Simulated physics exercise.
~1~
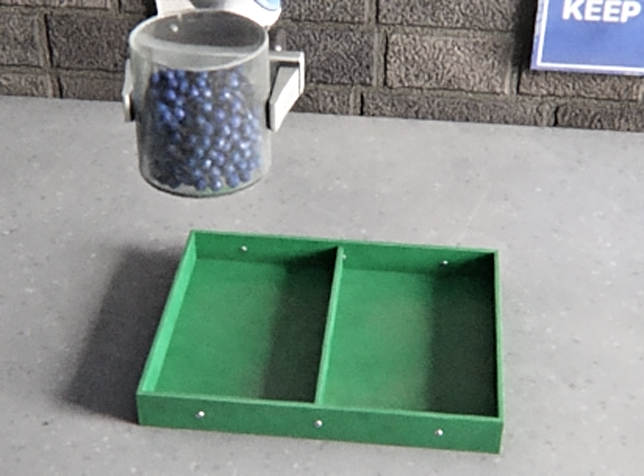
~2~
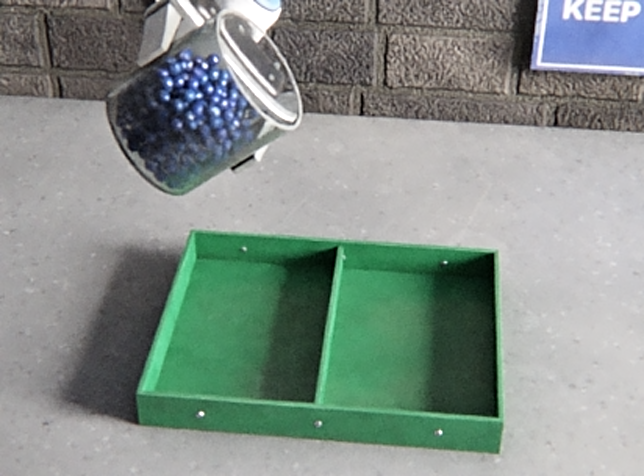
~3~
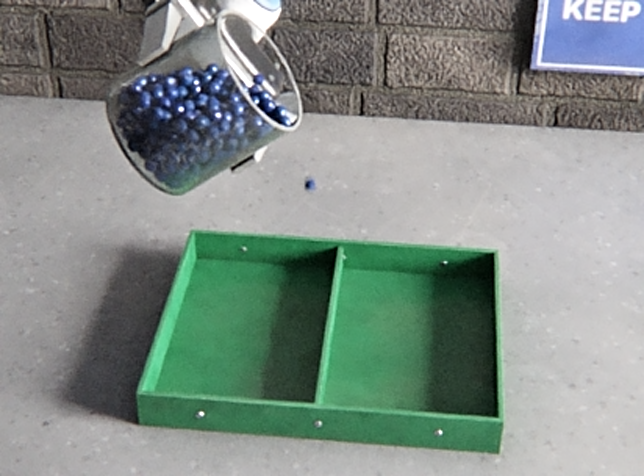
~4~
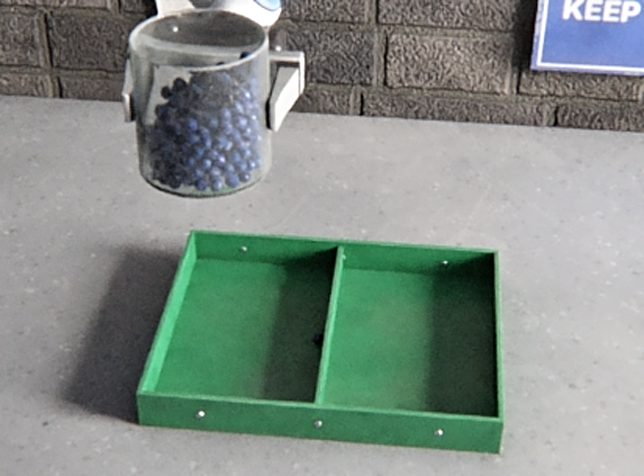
On a grey table top before a dark brick wall, a gripper tips a clear beaker of blue beads rightward above a divided green tray, a single bead drops out, and the beaker returns upright, still holding nearly all its beads, with the fallen one beside the tray's divider.
